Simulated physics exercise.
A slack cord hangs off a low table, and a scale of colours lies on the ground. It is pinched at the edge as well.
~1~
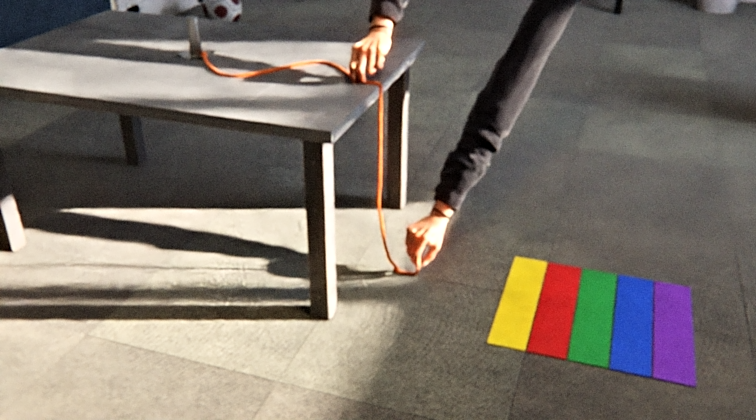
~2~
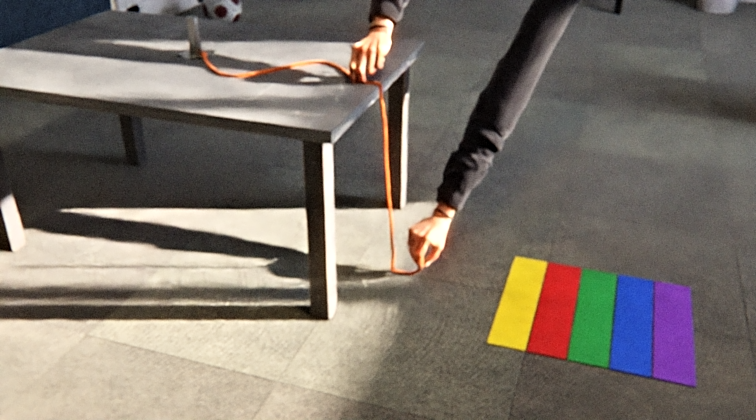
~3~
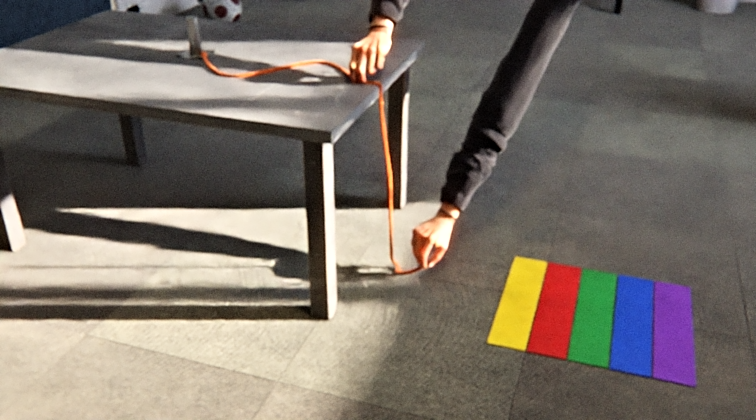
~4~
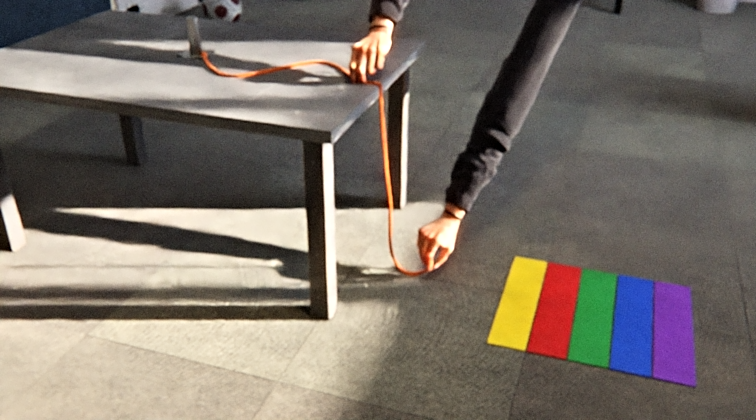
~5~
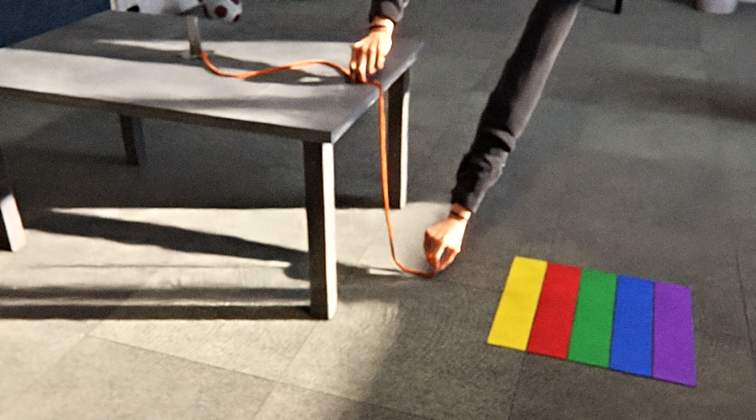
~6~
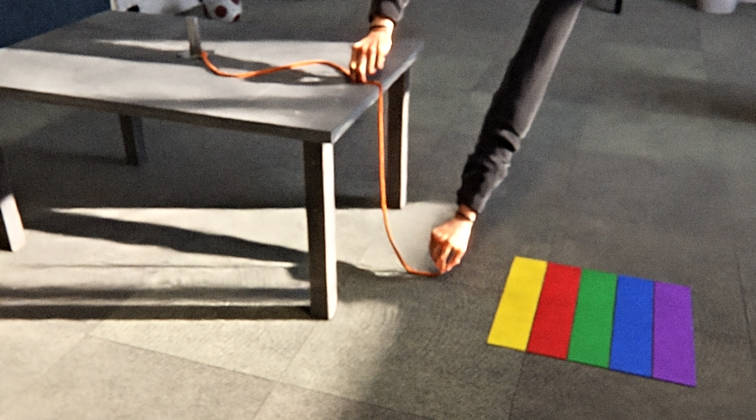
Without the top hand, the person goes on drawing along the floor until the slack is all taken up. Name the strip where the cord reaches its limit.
Blue.
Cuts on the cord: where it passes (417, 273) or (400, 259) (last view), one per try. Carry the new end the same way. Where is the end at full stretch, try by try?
First (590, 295), then (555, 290).
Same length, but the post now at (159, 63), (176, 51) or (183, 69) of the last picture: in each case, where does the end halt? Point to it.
First (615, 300), then (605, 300), and last (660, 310).
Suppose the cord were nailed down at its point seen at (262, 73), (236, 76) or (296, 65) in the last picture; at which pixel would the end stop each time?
First try (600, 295), second try (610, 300), third try (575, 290).
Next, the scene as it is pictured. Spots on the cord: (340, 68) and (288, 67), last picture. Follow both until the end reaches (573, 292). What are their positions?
Approx. (382, 88); approx. (327, 72).
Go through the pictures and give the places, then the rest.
In the first frame, end (420, 264); yellow (511, 329); red (550, 337); green (590, 345); blue (631, 353); purple (674, 362).
In the second frame, end (423, 264); cord through (210, 65) (267, 72) (337, 67) (381, 97) (387, 176) (392, 247).
In the third frame, end (427, 265).
In the fourth frame, end (433, 266); cord through (210, 65) (267, 72) (337, 67) (381, 97) (387, 176) (390, 246).
In the fifth frame, end (439, 267).
In the sixth frame, end (445, 268); cord through (210, 65) (267, 72) (337, 67) (380, 97) (381, 175) (394, 246).
A little later, end near (572, 292); over red.
Next, end near (614, 300); over green.
When it is tight, end near (640, 305); over blue. It halts on the blue strip.
